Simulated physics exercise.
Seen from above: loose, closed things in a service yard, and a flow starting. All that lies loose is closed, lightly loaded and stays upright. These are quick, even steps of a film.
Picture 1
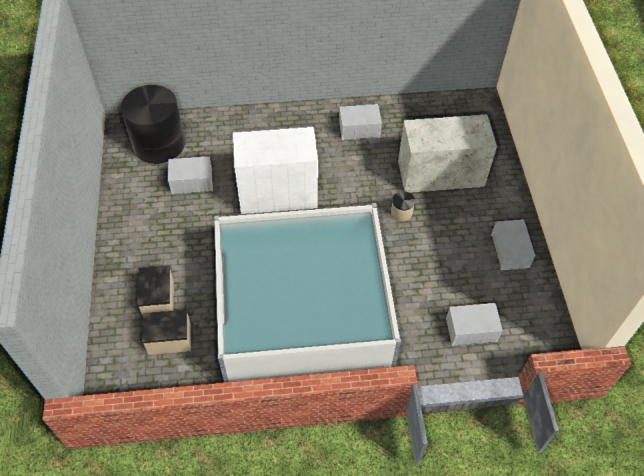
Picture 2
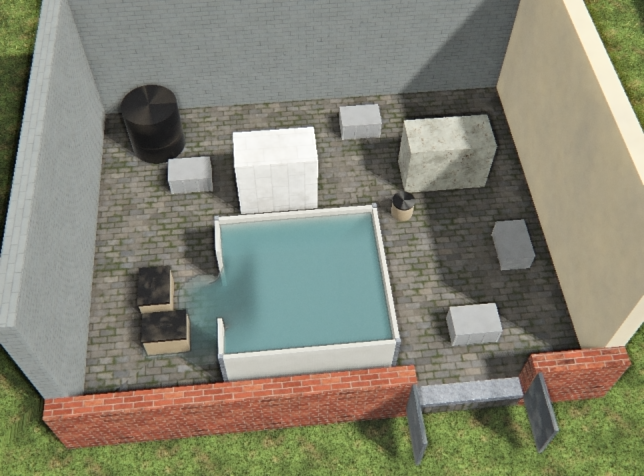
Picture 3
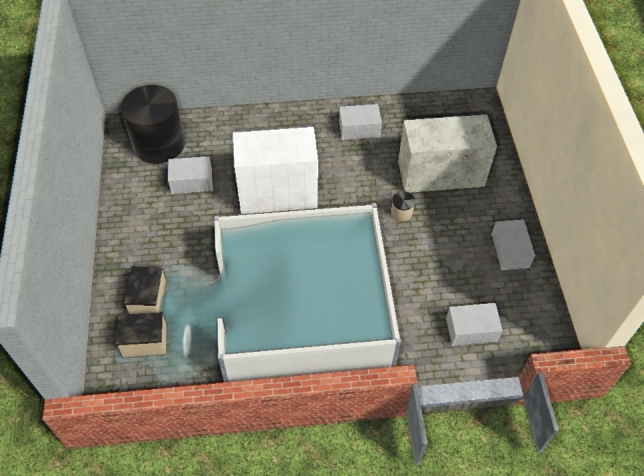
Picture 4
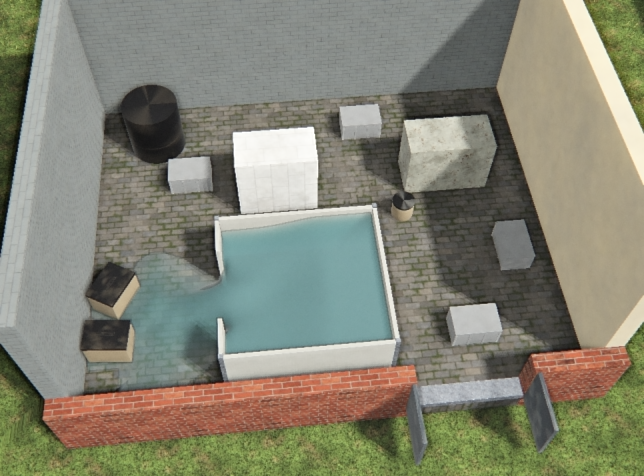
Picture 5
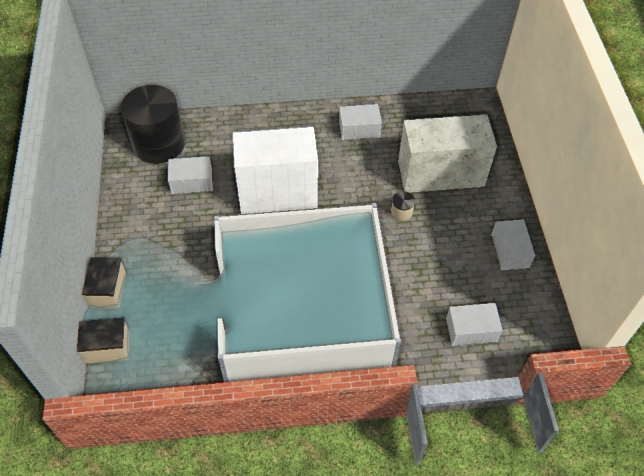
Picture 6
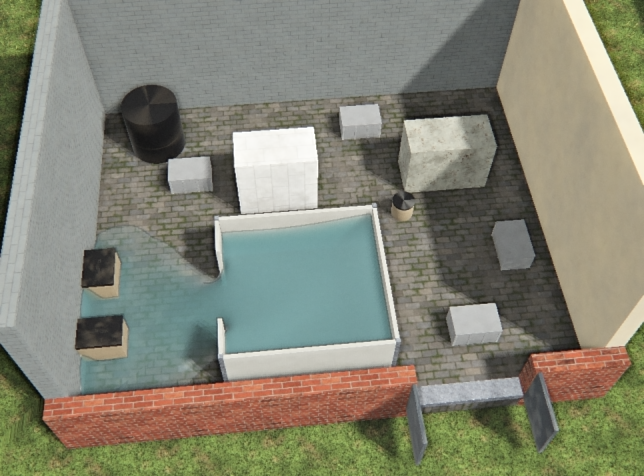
Water pouring from a gap in a white-walled pool, spreading left over paving and pushing two dark-topped boxes toward the grey wall.
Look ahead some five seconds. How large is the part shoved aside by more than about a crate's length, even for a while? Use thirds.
Share: From one to two thirds.
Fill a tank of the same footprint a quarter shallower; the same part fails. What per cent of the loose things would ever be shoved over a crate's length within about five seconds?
About 40 per cent.
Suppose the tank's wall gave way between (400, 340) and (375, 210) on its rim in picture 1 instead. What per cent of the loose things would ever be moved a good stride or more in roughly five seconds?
I make it 60 per cent.
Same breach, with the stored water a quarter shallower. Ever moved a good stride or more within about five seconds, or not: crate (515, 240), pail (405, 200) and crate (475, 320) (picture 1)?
As listed: Under that, no, never so far.
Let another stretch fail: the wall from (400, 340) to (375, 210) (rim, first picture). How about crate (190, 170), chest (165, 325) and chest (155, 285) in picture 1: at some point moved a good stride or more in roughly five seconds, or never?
As listed: Under that, less than that, less than that.
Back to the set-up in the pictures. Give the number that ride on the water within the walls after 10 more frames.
2 of them.
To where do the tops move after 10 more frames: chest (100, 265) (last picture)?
Close to (113, 147).
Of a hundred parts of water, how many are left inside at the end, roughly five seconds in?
About 98 per cent.
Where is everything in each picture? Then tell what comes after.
The first picture shows a chest at (165, 325) rests on the ground; a chest at (154, 285), on the bottom; 0 of 8 have shifted.
The second picture shows a chest at (164, 325) rests on the ground; a chest at (154, 285), on the bottom; 0 of 8 have shifted.
The third picture shows a chest at (139, 328) rests on the ground, a stride from its start; a chest at (143, 285), on the bottom, close to its start; 2 of 8 have shifted.
The fourth picture shows a chest at (105, 334), on the bottom, a stride from its start; a chest at (110, 283), on the bottom, a stride from its start; 2 of 8 have shifted.
The fifth picture shows a chest at (100, 334) rests on the ground, a stride from its start; a chest at (101, 276), on the bottom, a stride from its start; 2 of 8 have shifted.
The sixth picture shows a chest at (99, 331), afloat, a stride from its start; a chest at (98, 267) floats, a stride from its start; 2 of 8 have shifted.
A moment on, 2 of 8 are well off their spots; 2 afloat.
Next, 2 of 8 are well off their spots; 2 afloat.
Later, 2 of 8 are well off their spots; 3 afloat.
In the end, 3 of 8 are well off their spots, and 4 have been at some point; 4 afloat.
